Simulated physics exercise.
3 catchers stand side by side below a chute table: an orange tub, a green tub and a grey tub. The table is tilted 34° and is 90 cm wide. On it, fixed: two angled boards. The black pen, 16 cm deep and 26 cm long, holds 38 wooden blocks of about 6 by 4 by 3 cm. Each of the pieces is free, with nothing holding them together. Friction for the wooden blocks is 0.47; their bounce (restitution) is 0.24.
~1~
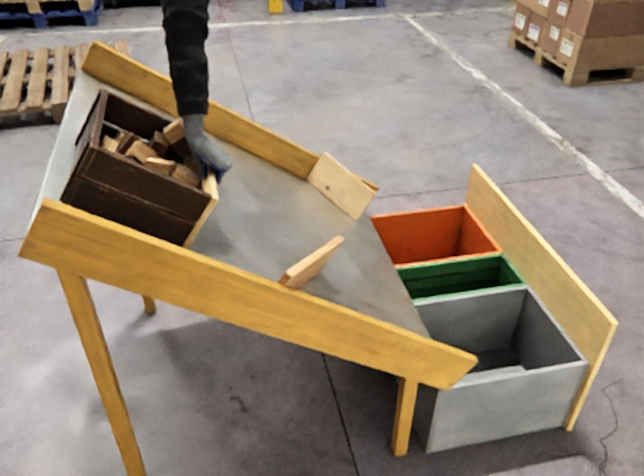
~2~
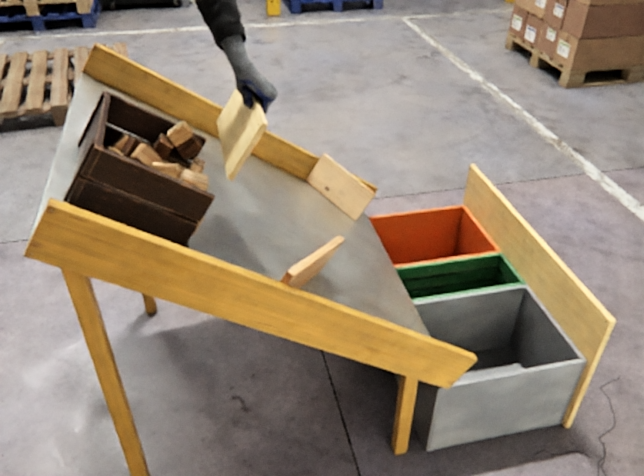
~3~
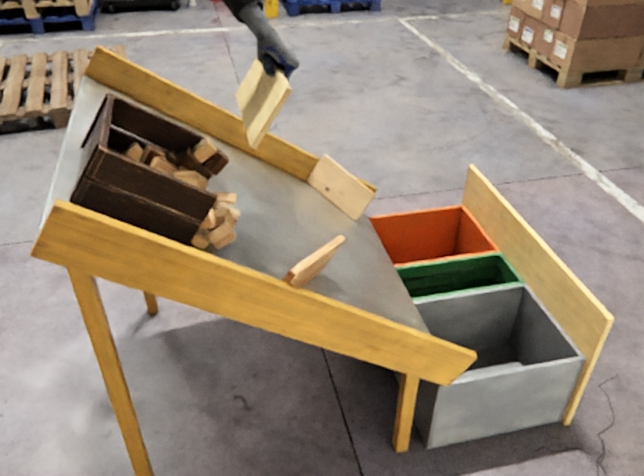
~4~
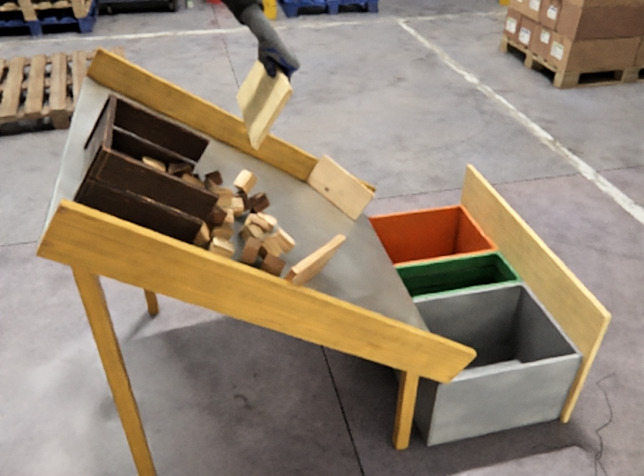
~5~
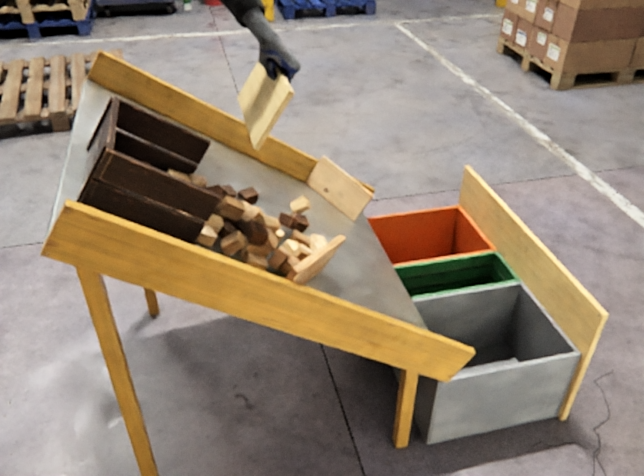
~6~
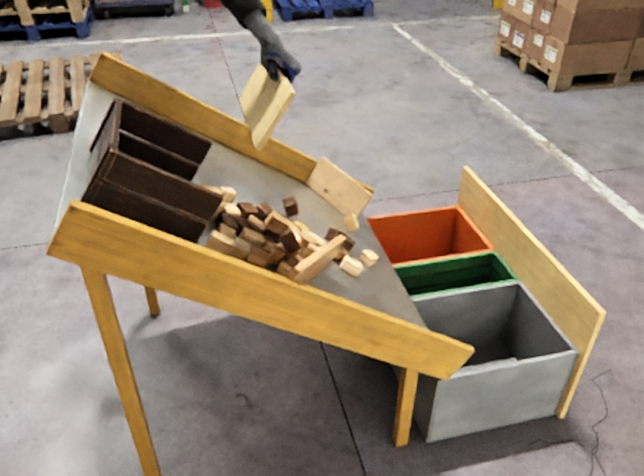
In this clip, a gloved hand lifts a wooden board away from a dark brown box on a sloping table, and small wooden blocks slide out and spread down the slope, bunching around an angled board as some pass it.
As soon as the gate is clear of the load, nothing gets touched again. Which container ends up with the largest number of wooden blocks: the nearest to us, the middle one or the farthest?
The middle one.
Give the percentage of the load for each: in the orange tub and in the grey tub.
Shares: Approx. 15 % and 10 %.
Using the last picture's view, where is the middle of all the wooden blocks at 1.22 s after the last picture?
Somewhere about (456, 331) in pixels.
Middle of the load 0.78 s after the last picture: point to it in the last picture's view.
Centre: Approx. (437, 295).
Then, 0.20 s after the last picture, 1 in the orange tub, 2 in the green tub, 33 on the slope and 2 in the air.
Then, 0.44 s after the last picture, 2 in the orange tub, 7 in the green tub, 2 in the grey tub, 25 on the slope and 2 in the air.
Then, 0.78 s after the last picture, 4 in the orange tub, 16 in the green tub, 2 in the grey tub, 14 on the slope and 2 in the air.
When it is over (1.22 s after the last picture), 5 in the orange tub, 20 in the green tub, 3 in the grey tub and 10 on the slope.
